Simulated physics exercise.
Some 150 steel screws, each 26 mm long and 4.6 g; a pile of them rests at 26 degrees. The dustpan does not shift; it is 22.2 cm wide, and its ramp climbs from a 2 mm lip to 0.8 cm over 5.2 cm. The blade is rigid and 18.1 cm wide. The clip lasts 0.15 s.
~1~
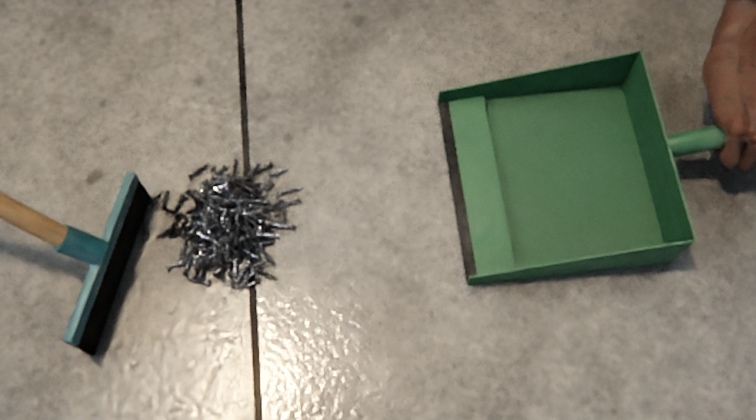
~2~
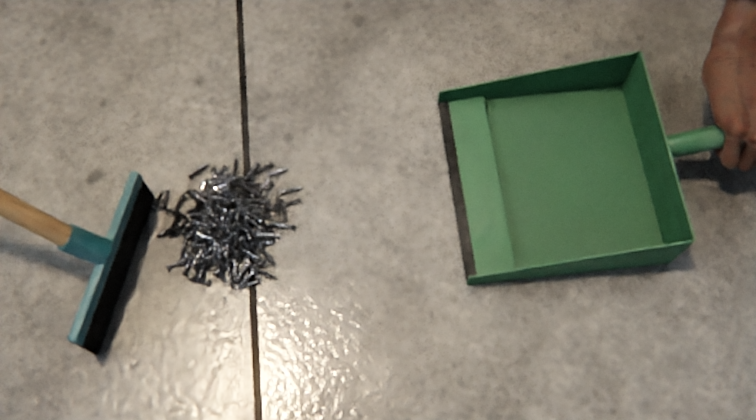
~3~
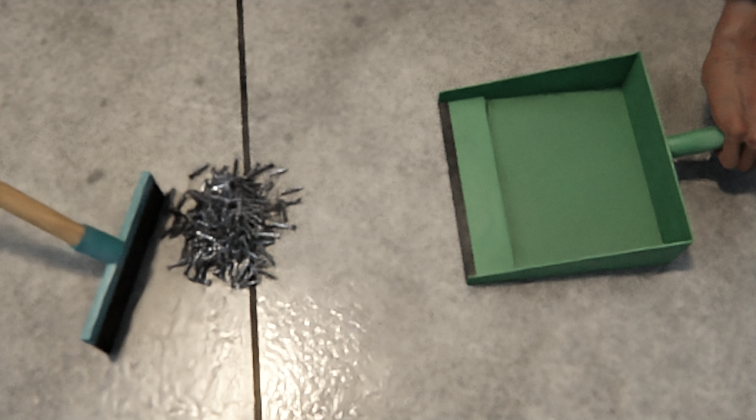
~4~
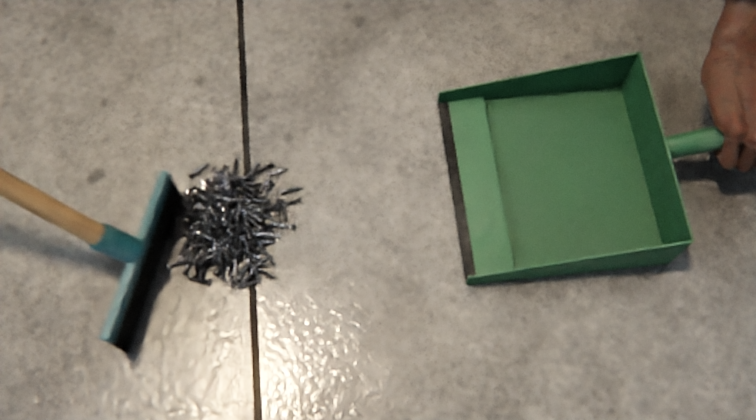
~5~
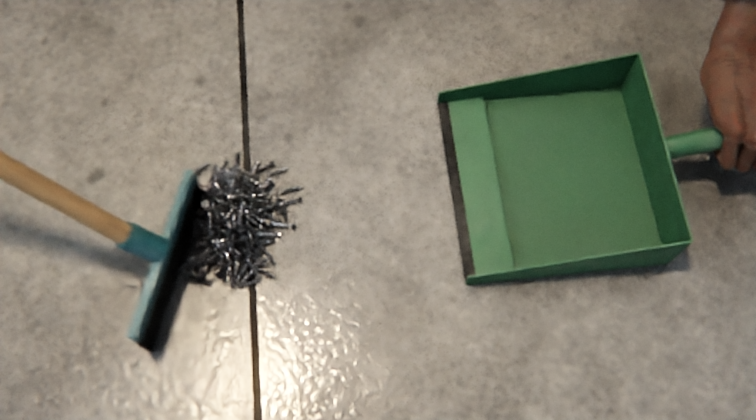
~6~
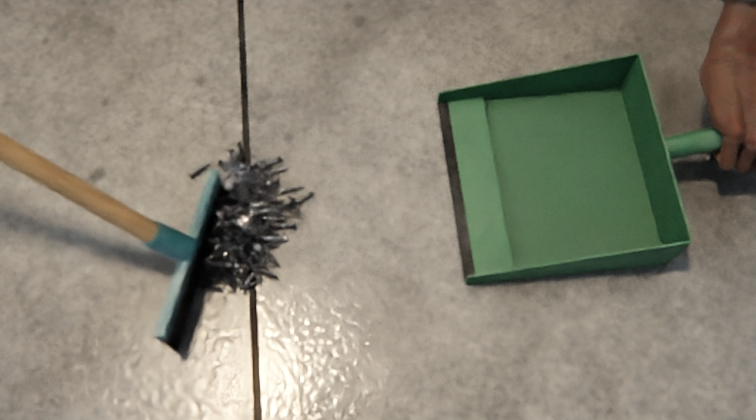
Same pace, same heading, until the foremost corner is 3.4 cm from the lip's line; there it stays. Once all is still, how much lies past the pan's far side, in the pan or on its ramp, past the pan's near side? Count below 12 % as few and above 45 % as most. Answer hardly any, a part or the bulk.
Far side: Hardly any, pan: A part, near side: A part.
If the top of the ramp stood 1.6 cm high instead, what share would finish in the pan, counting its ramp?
It would be near 20 per cent.
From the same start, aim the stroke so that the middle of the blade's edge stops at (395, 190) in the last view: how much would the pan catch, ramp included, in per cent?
About 20 per cent.
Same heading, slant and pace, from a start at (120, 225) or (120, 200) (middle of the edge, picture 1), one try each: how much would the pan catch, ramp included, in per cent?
Some 25 and 20 per cent.
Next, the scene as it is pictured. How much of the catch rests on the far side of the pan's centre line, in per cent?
About 10 per cent.
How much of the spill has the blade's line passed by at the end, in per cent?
Some 20 per cent.
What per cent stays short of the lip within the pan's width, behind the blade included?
Roughly 60 per cent.
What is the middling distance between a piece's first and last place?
Some 26 cm.
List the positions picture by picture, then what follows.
The first picture shows blade from (73, 340) to (133, 180), moved 0.0 cm, 0 of the pieces shifted so far; middle of the pieces at (228, 218); pan at (566, 177).
The second picture shows blade from (77, 340) to (137, 179), moved 0.4 cm, 0 of the pieces shifted so far; middle of the pieces at (228, 218).
The third picture shows blade from (90, 339) to (148, 179), moved 1.6 cm, 3 of the pieces shifted so far; middle of the pieces at (228, 218).
The fourth picture shows blade from (109, 338) to (166, 178), moved 3.4 cm, 11 of the pieces shifted so far; middle of the pieces at (228, 218).
The fifth picture shows blade from (136, 337) to (191, 178), moved 6.0 cm, 82 of the pieces shifted so far; middle of the pieces at (236, 217).
The sixth picture shows blade from (163, 336) to (216, 177), moved 8.5 cm, 137 of the pieces shifted so far; middle of the pieces at (238, 220); pan at (564, 178).
Then, 0.13 s after the last picture, middle of the blade 17 cm from the lip; 0 % over the lip, far side 0 %, near side 5 %.
Then, 0.23 s after the last picture, middle of the blade 8 cm from the lip; 0 % over the lip, far side 0 %, near side 10 %.
Then, 0.45 s after the last picture, middle of the blade 6 cm from the lip; 25 % over the lip, far side 0 %, near side 20 %.
In the end, far side 0 %, pan 25 %, near side 20 %, in front of the lip or behind the blade 60 %.
